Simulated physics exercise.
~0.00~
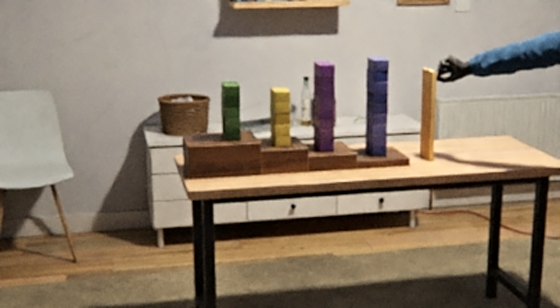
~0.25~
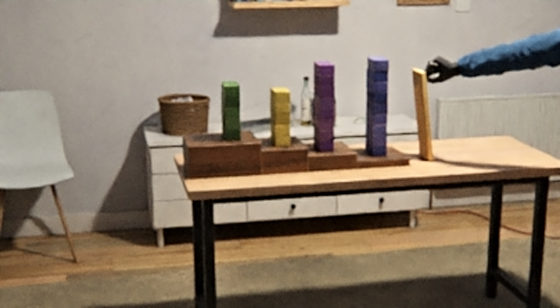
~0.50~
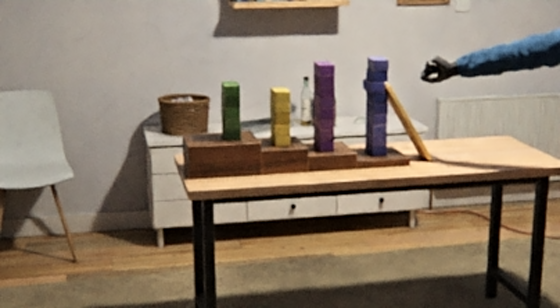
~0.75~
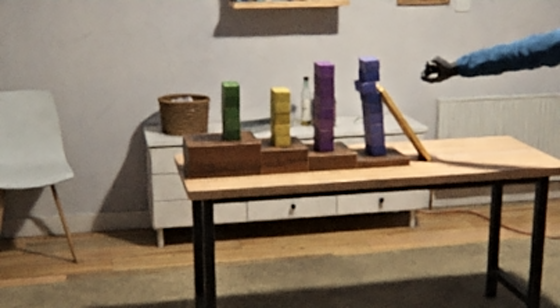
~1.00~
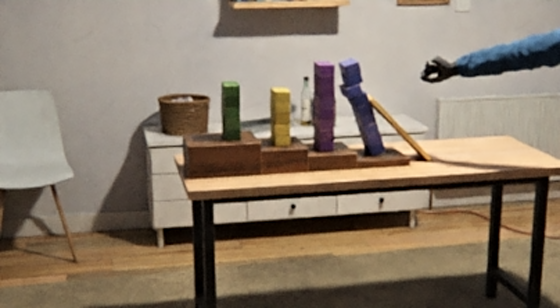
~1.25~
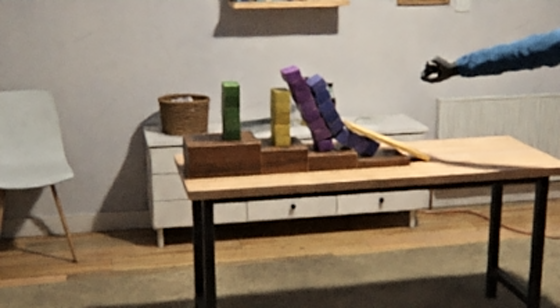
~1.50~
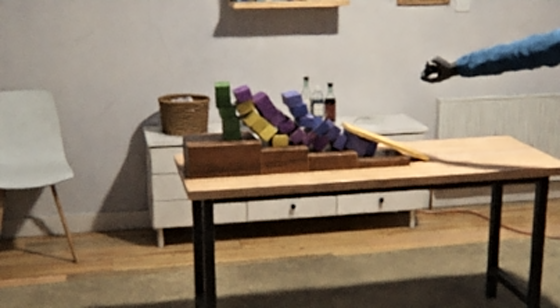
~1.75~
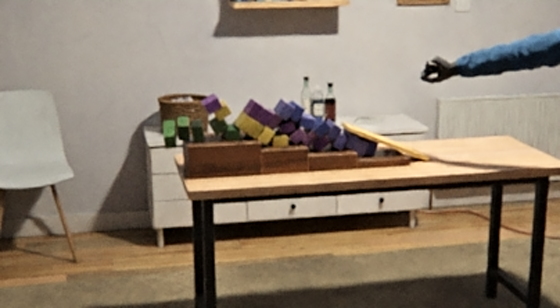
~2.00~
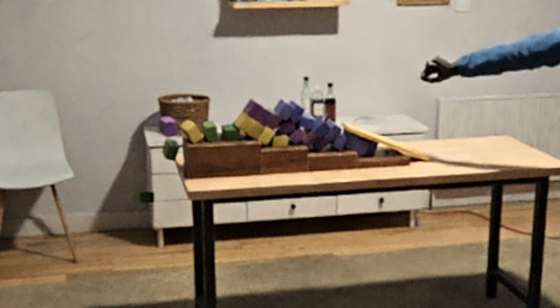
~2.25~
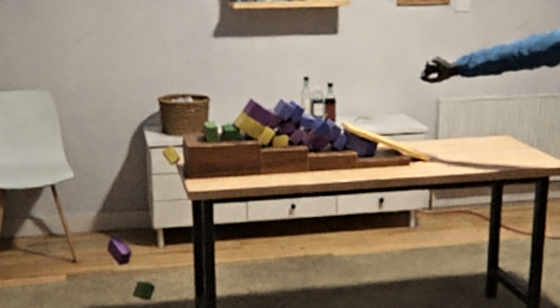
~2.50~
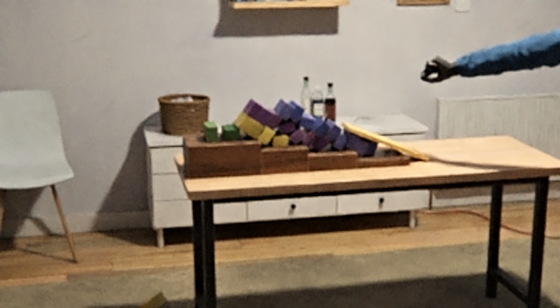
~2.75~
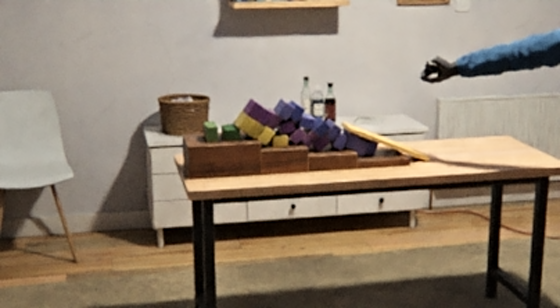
A hand tipped an upright board leftward into a blue stack of blocks on a table, and the blue, purple, yellow and green stacks toppled in turn, leaving a jumbled heap on the steps after several blocks dropped off the left end.
